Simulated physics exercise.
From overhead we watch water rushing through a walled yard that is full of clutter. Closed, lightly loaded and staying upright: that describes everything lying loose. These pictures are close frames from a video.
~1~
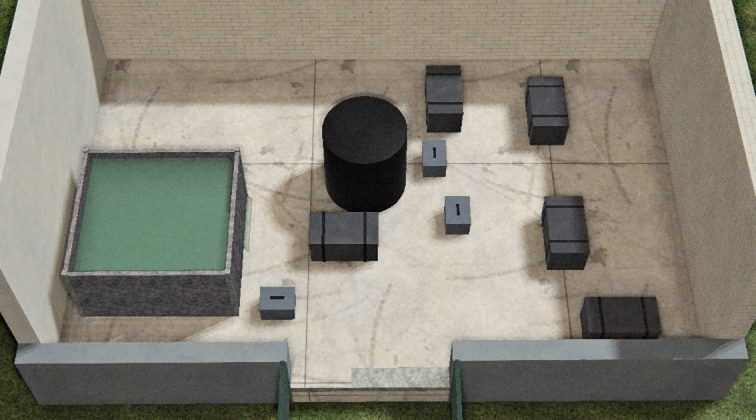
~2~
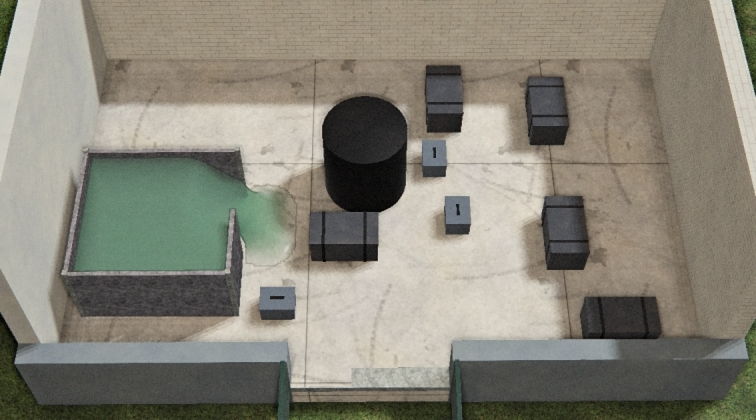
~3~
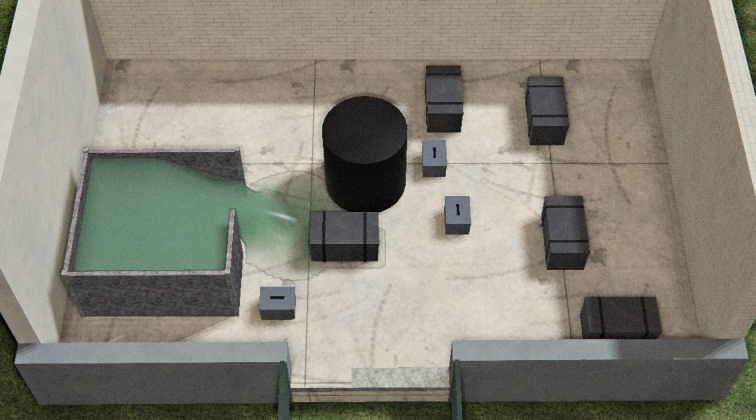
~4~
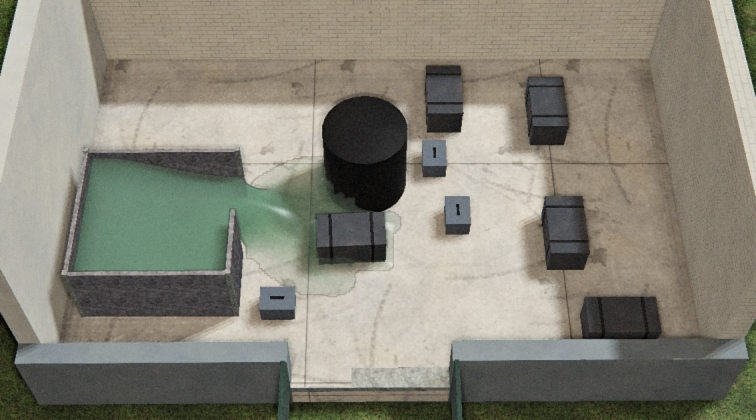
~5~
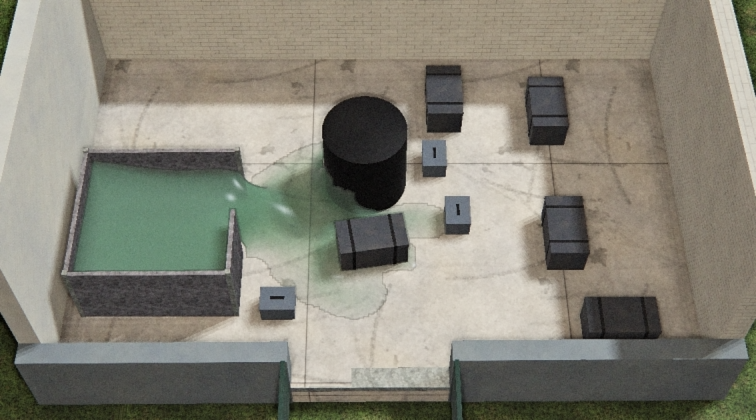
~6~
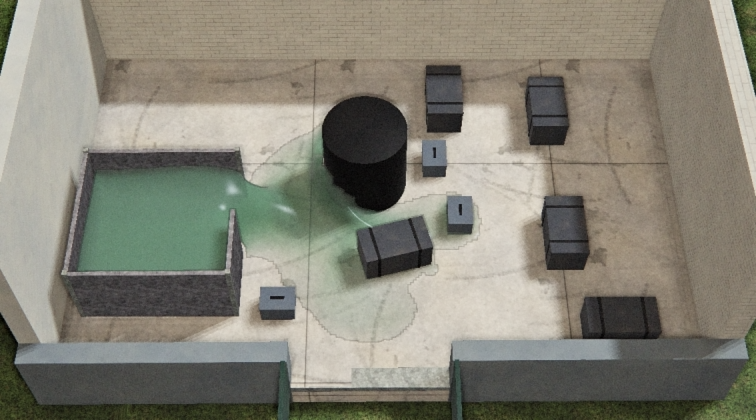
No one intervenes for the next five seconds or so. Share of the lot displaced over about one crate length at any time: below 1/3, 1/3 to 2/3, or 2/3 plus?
Mid band.
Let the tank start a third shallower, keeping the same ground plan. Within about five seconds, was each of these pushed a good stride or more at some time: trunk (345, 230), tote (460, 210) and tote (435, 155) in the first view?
Answers in the order asked: Went past the threshold, went past the threshold, stayed within the threshold.
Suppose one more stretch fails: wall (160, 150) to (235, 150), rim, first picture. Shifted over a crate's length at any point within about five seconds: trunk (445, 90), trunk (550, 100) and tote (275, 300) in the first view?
First covers that distance, second covers that distance, third stays short of it.
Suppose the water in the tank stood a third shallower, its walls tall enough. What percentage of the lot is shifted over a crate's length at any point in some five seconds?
50 per cent or so.
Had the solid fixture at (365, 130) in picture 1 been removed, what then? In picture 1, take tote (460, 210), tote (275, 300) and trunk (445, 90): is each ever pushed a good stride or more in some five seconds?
First object was driven off; second object never went far; third object was driven off.
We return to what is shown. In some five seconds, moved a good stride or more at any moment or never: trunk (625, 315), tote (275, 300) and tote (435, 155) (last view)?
First displaced that much, second under that distance, third under that distance.
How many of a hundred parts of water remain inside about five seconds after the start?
About 94 percent.
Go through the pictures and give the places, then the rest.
The first picture shows a trunk at (344, 228), on the bottom; a tote at (458, 210) rests on the ground; 0 of 8 have shifted.
The second picture shows a trunk at (344, 228) rests on the ground; a tote at (458, 210) rests on the ground; 0 of 8 have shifted.
The third picture shows a trunk at (344, 228) rests on the ground; a tote at (458, 210), on the bottom; 0 of 8 have shifted.
The fourth picture shows a trunk at (351, 229) rests on the ground, close to its start; a tote at (458, 210) rests on the ground; 1 of 8 have shifted.
The fifth picture shows a trunk at (372, 233), on the bottom, a stride from its start; a tote at (458, 210), on the bottom; 1 of 8 have shifted.
The sixth picture shows a trunk at (395, 239), on the bottom, a stride from its start; a tote at (460, 210), on the bottom; 1 of 8 have shifted.
A moment on, 2 of 8 are well off their spots; 0 afloat.
Next, 4 of 8 are well off their spots; 2 afloat.
Later, 4 of 8 are well off their spots; 2 afloat.
In the end, 5 of 8 are well off their spots, and 5 have been at some point; 4 afloat.
